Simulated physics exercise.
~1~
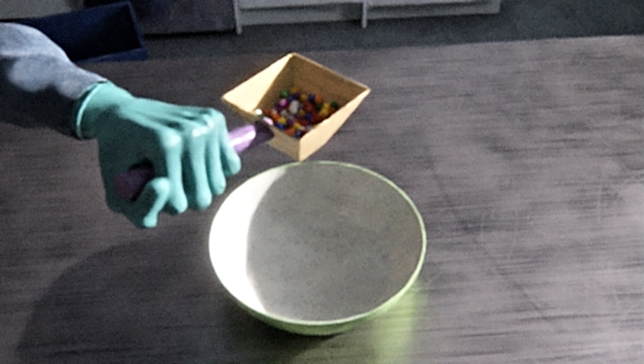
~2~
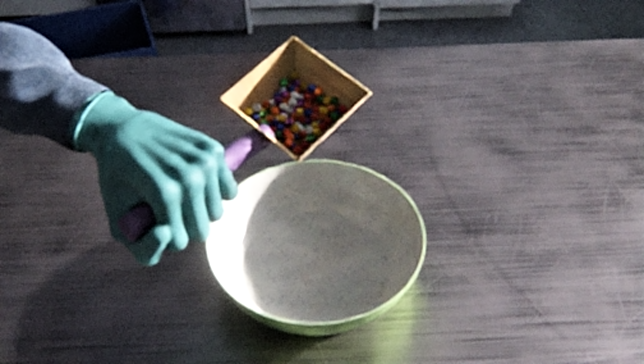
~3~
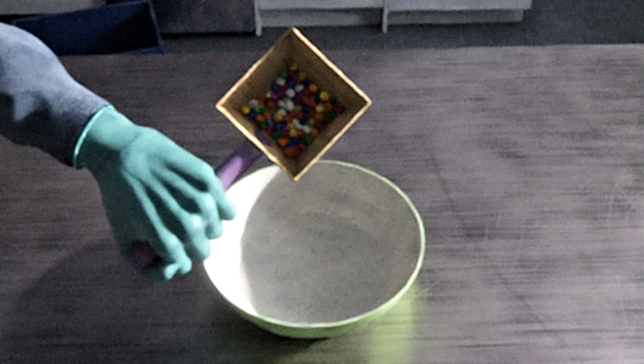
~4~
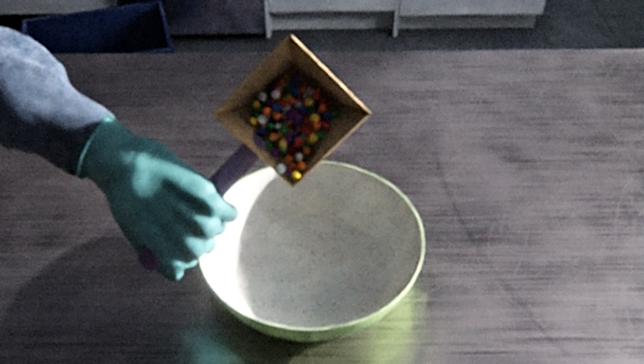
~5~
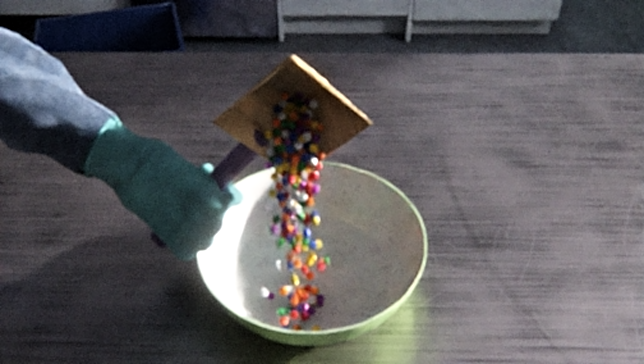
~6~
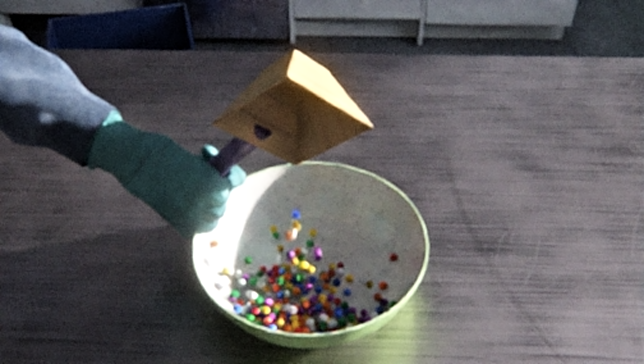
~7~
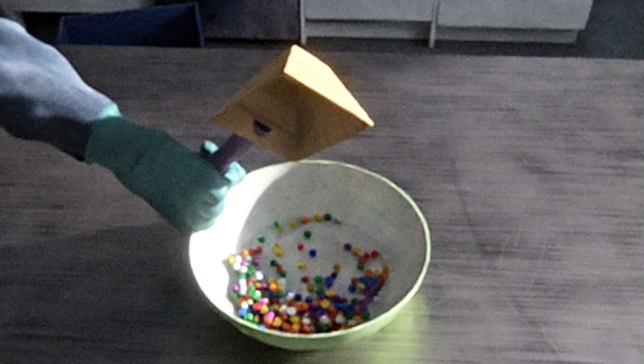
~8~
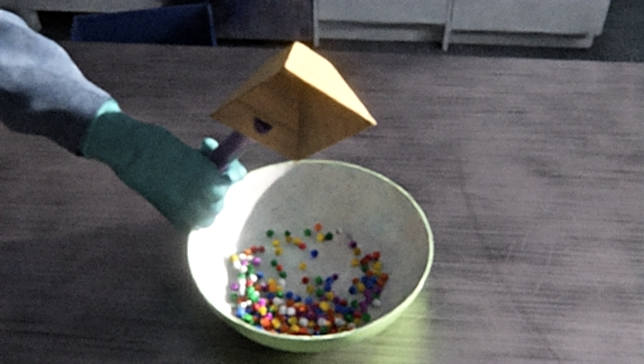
We see a teal-gloved hand tip a square, tan scoop of colourful beads over a pale bowl with a green rim. The beads pour down in a stream and scatter, ending gathered mostly toward the near side of the bowl beneath the overturned scoop.
